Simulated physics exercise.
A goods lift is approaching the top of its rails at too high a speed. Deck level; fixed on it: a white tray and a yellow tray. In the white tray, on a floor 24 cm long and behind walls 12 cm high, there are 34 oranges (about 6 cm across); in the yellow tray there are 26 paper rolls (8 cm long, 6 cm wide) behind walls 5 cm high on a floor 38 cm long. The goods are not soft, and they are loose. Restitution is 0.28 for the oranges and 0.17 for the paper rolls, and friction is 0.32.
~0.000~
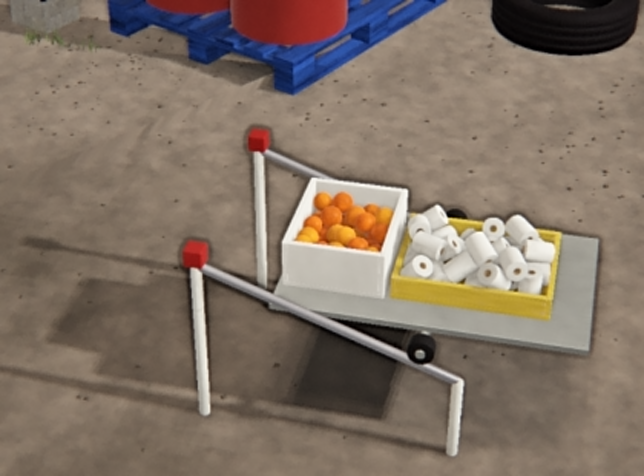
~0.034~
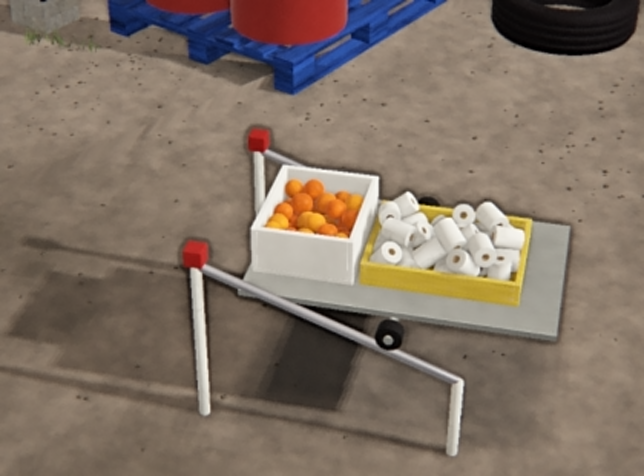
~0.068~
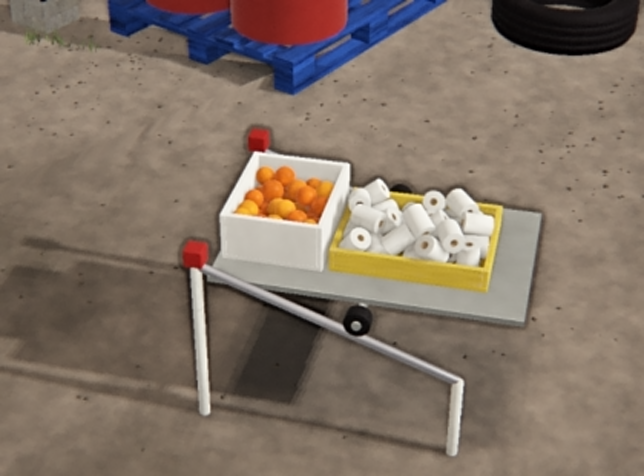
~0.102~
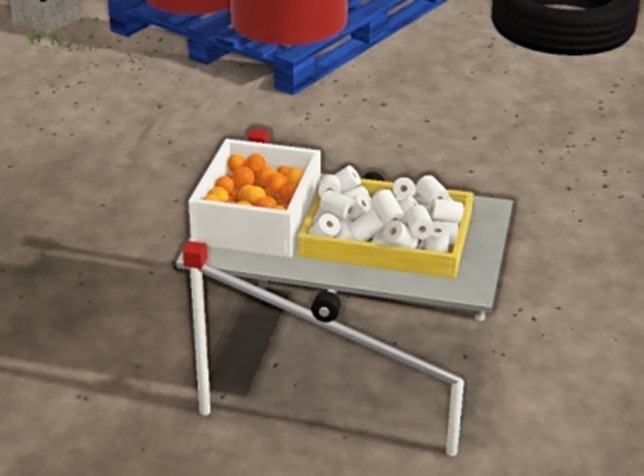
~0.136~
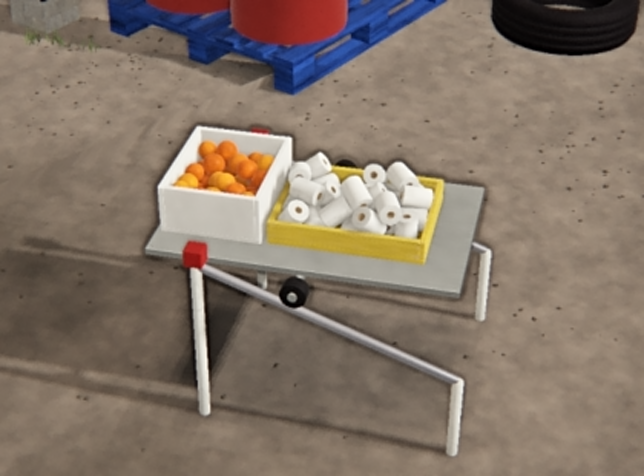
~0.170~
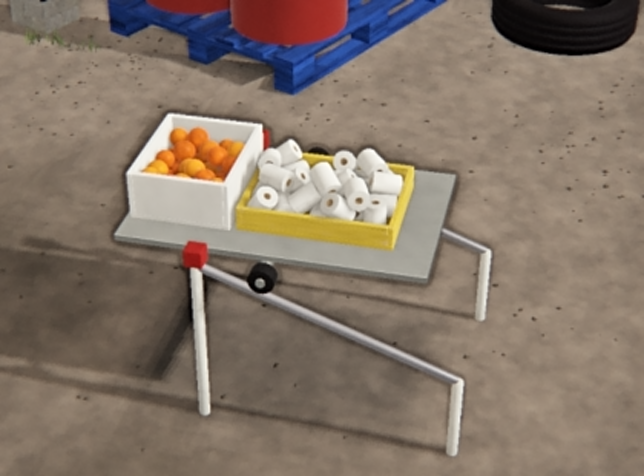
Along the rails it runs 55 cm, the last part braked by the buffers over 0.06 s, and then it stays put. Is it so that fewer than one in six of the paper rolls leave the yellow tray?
The lost part overshoots one sixth.
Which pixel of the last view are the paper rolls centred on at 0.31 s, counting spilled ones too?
Pixel (256, 161), give or take.
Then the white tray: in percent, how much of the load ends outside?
White tray - about 5 per cent.
After 0.19 s, the buffers are touched.
After 0.31 s, the white tray has all 34 and the yellow tray has all 26.
After 0.47 s, the white tray has all 34 and the yellow tray is down by 3 of 26.
After 0.69 s, the white tray is down by 2 of 34 and the yellow tray is down by 7 of 26.
Outcome (at 1.24 s), the white tray is down by 2 of 34 and the yellow tray is down by 7 of 26. Asked share, 7 of 26, 27 per cent.
